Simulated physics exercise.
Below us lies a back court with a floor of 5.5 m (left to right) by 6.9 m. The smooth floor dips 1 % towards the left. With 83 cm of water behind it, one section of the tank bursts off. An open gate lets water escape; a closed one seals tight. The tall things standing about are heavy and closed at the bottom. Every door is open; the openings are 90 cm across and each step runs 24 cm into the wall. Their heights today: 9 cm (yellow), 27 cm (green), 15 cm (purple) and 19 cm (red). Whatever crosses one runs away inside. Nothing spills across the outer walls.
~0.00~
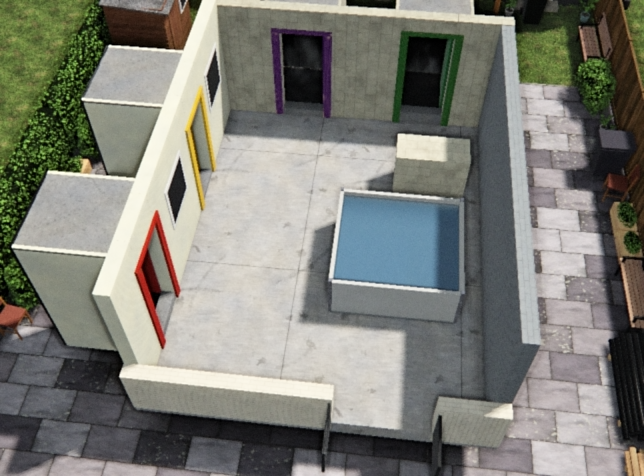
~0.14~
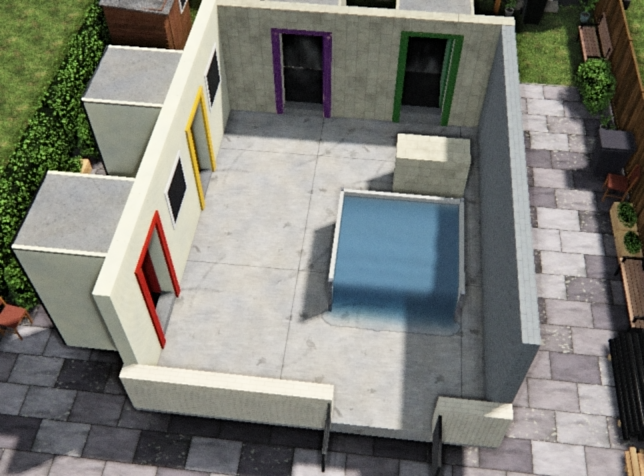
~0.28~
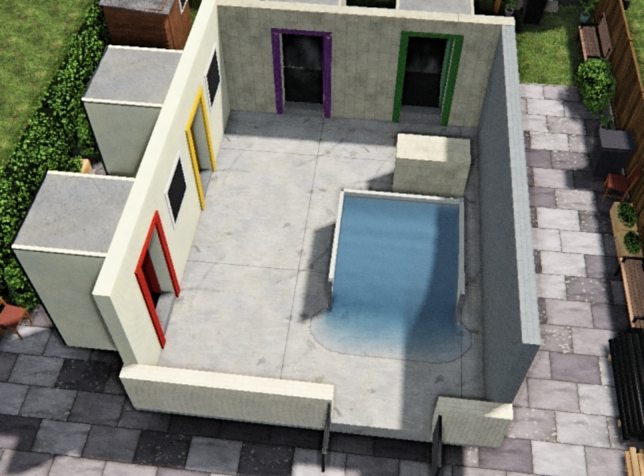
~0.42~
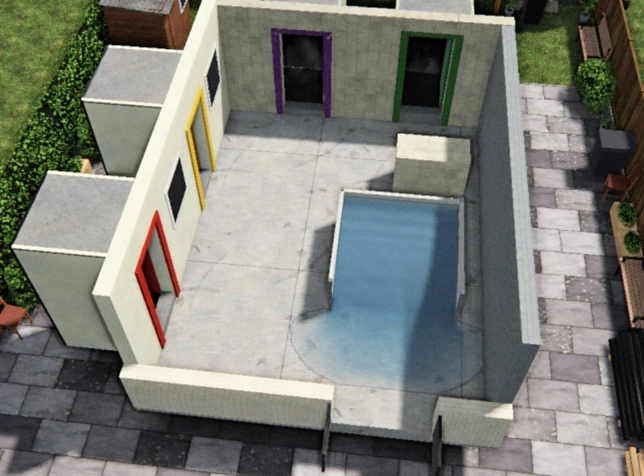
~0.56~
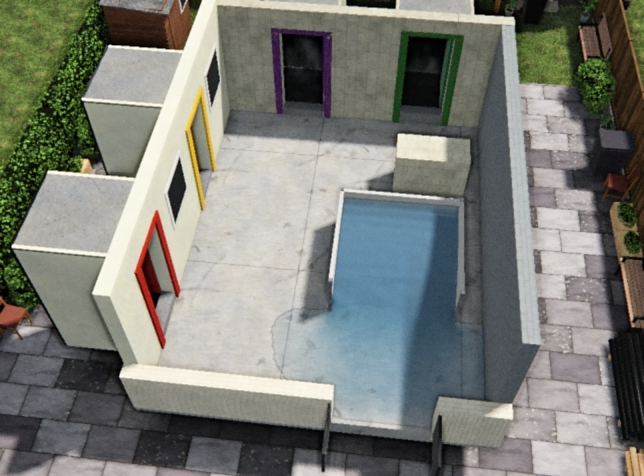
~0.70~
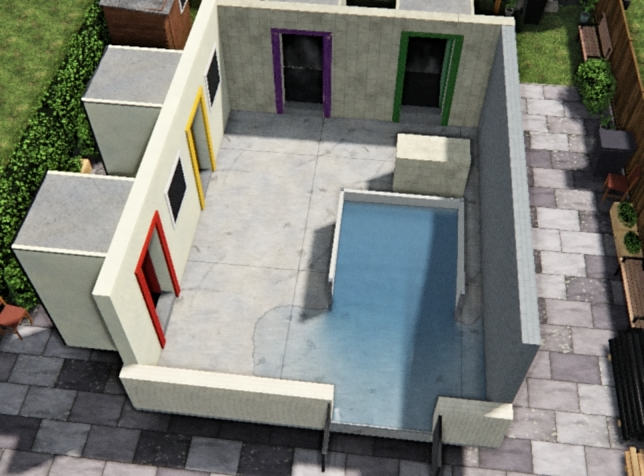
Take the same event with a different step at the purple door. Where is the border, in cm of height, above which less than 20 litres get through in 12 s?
Close to 5.5 cm is just enough.
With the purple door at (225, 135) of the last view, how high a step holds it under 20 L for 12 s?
About 6.5 cm.
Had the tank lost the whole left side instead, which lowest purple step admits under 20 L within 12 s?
Then roughly 13.0 cm.
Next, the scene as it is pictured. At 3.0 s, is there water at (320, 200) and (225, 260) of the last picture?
In that order: Still dry, flooded.
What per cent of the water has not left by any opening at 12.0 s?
Some 44 per cent remains.
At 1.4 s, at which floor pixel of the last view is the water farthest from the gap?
Around (161, 390).
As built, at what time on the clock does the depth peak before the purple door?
At about 9.5 s.
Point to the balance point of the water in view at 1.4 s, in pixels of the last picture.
Near (387, 314).
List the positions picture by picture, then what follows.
In the first frame, still water, 83 cm deep, in the tank at (399, 242); the purple door at (303, 79) is dry.
In the second frame, the gap is at (393, 306), the front 0.3 m out at (334, 322); the back of the tank holds 83 cm.
In the third frame, water pours out at (393, 307) and has run 0.8 m, to (341, 350); about 14 cm deep outside, 83 cm at the back.
In the fourth frame, water pours out at (393, 308) and has run 1.3 m, to (335, 378); about 13 cm deep outside, 77 cm at the back.
In the fifth frame, the gap is at (393, 308), the front 1.9 m out at a hidden place; the back of the tank holds 70 cm.
In the sixth frame, the gap is at (393, 309), the front 2.1 m out at a hidden place; the back of the tank holds 71 cm; 5.2 m in a straight line remain to the purple door at (303, 79).
After 1.4 s water covers 25 % of the floor, deepest (49 cm) near (481, 423); it has not reached the purple door.
After 3.0 s water covers 35 % of the floor, deepest (30 cm) near (161, 390); it has not reached the purple door.
After 12.0 s water covers 95 % of the floor, deepest (10 cm) near (219, 151); 7 cm at the purple door, 0 litres in over its 15 cm step.
At the purple door as built, the water arrived by 5.5 s and peaked near 9 cm at 9.4 s.
Run again over the same 12 s with other heights there, 40 litres in over 4.5 cm, 11 litres over 6.5 cm. The limit of 20 litres is kept from about 5.5 cm up.
